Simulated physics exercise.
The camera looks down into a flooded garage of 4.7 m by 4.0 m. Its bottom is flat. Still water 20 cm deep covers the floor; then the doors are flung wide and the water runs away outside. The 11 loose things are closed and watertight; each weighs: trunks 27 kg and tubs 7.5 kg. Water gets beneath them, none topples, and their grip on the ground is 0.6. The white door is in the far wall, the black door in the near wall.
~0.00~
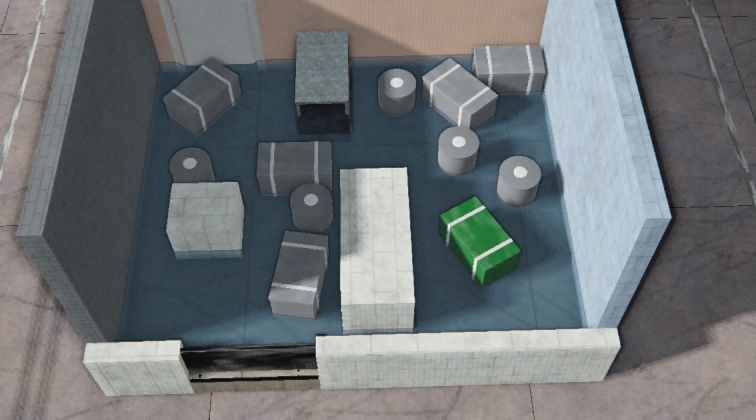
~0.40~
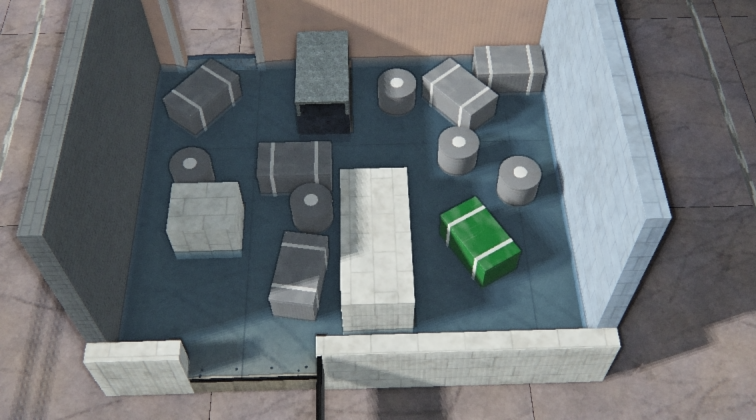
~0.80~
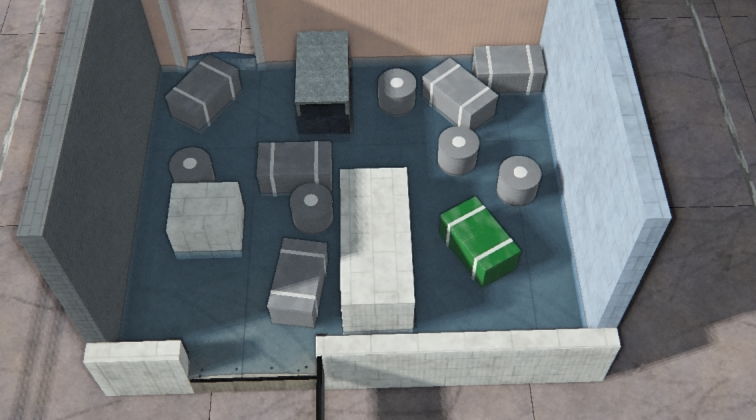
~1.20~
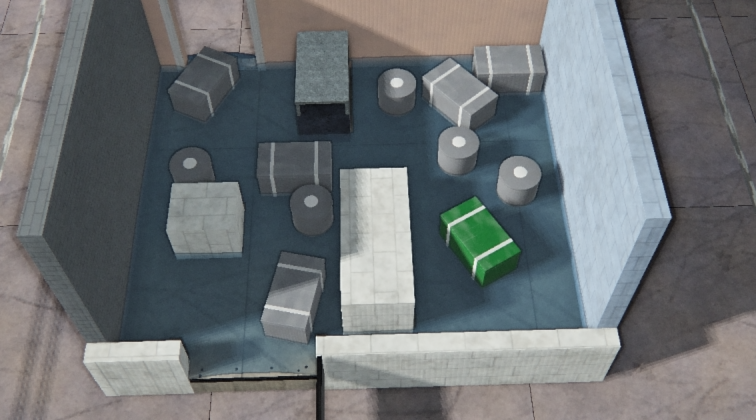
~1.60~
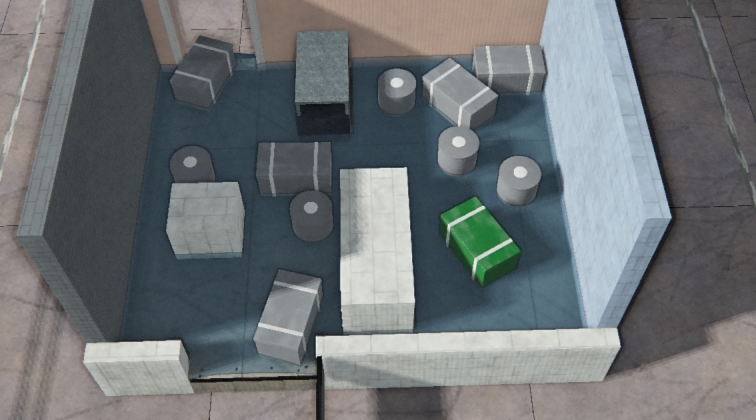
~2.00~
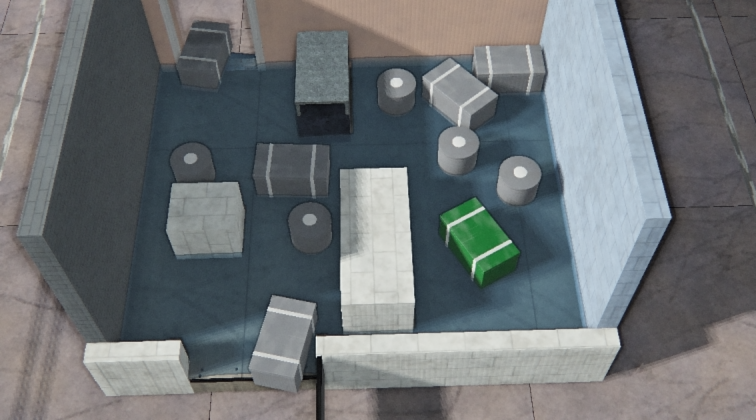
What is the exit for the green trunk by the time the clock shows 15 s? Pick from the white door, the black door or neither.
Green trunk: Neither one.
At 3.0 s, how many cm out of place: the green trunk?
Roughly 5 cm by then.
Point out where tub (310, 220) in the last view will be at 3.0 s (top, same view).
Near (306, 246).
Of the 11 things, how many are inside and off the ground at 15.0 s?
At that moment 6.
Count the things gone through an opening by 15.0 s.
5 of them.
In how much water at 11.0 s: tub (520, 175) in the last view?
Roughly 11 cm.
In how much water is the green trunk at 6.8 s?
Roughly 14 cm.
After 3.0 s the green trunk is near (477, 238), 0.1 m from its start, afloat; 2 of 11 are out; 9 afloat.
After 6.8 s the green trunk is near (455, 230), 0.3 m from its start, afloat; 3 of 11 are out; 8 afloat.
After 11.0 s the green trunk is near (436, 209), 0.6 m from its start, afloat; 4 of 11 are out; 7 afloat.
After 15.0 s the green trunk is near (427, 182), 0.9 m from its start, afloat; 5 of 11 are out; 6 afloat.
